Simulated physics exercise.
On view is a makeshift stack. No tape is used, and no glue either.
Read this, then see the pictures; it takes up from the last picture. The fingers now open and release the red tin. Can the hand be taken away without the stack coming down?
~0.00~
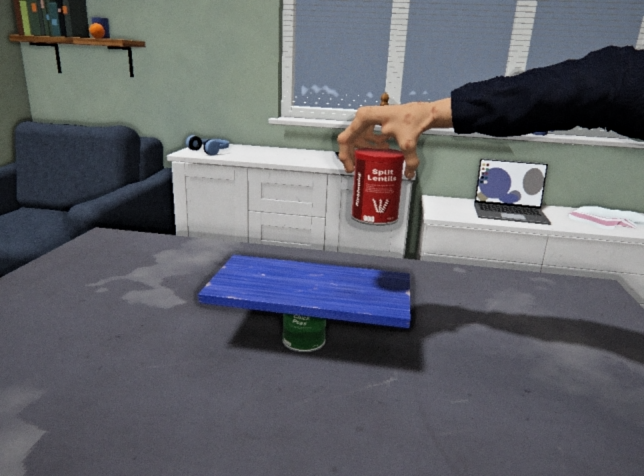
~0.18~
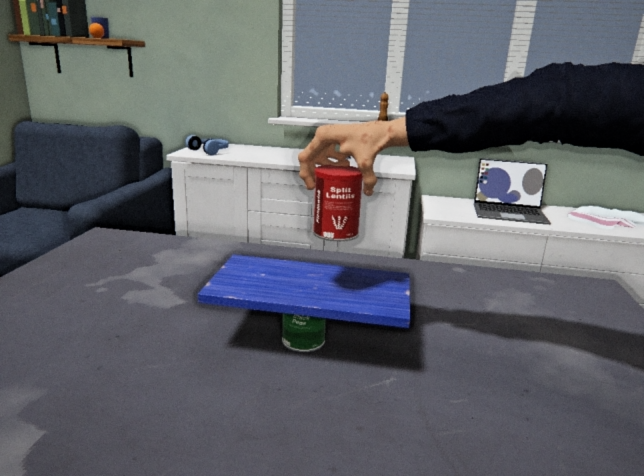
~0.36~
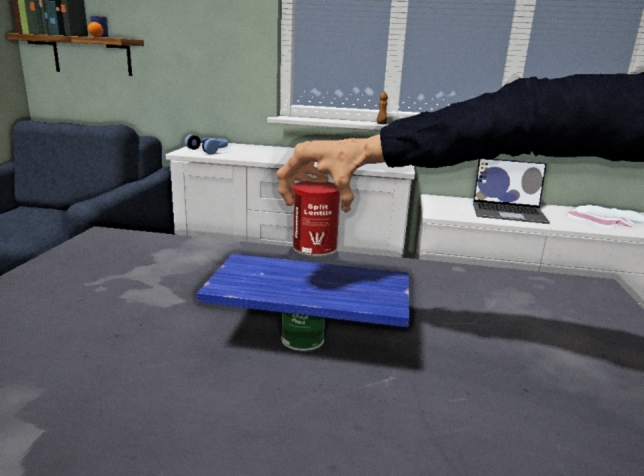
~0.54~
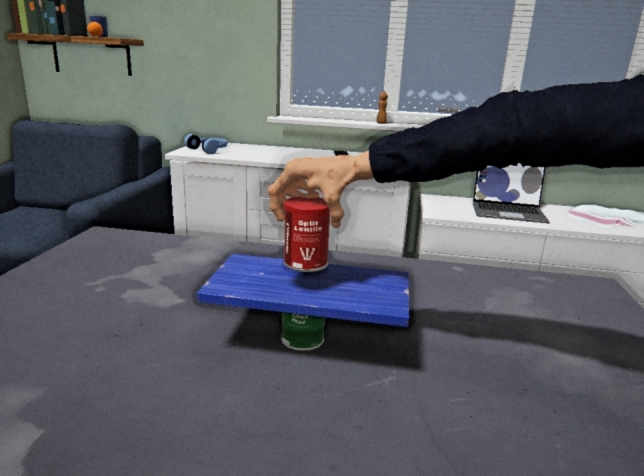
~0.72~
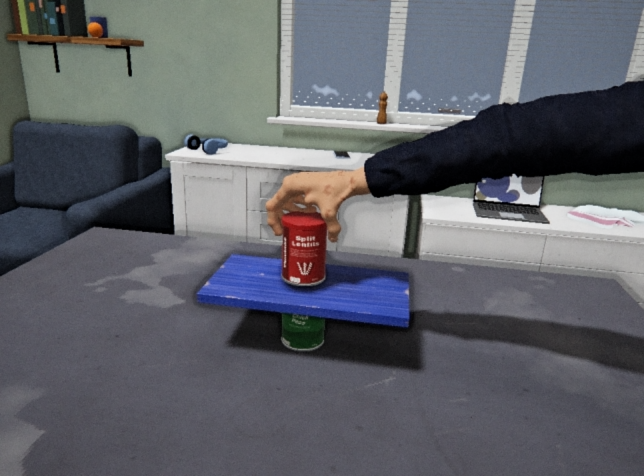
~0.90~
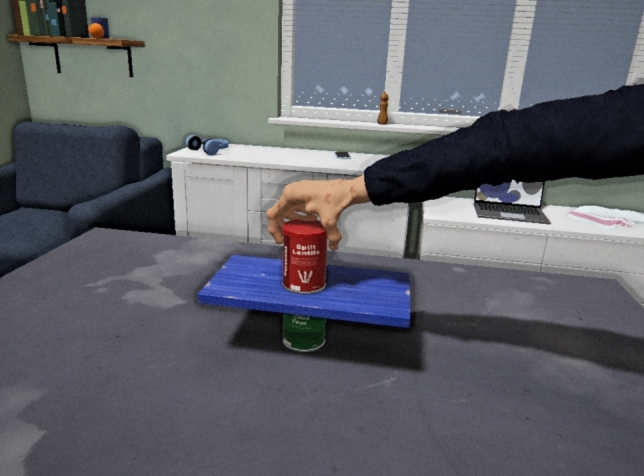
The result is a standing stack.
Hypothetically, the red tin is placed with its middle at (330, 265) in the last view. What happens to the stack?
After that, it remains intact.
After 1.50 s, no change.
After 2.30 s, red tin resting near (305, 256).
In the end (3.5 s), all 3 unmoved. At the end, from the last picture's camera, red tin near (305, 256). The stack holds.
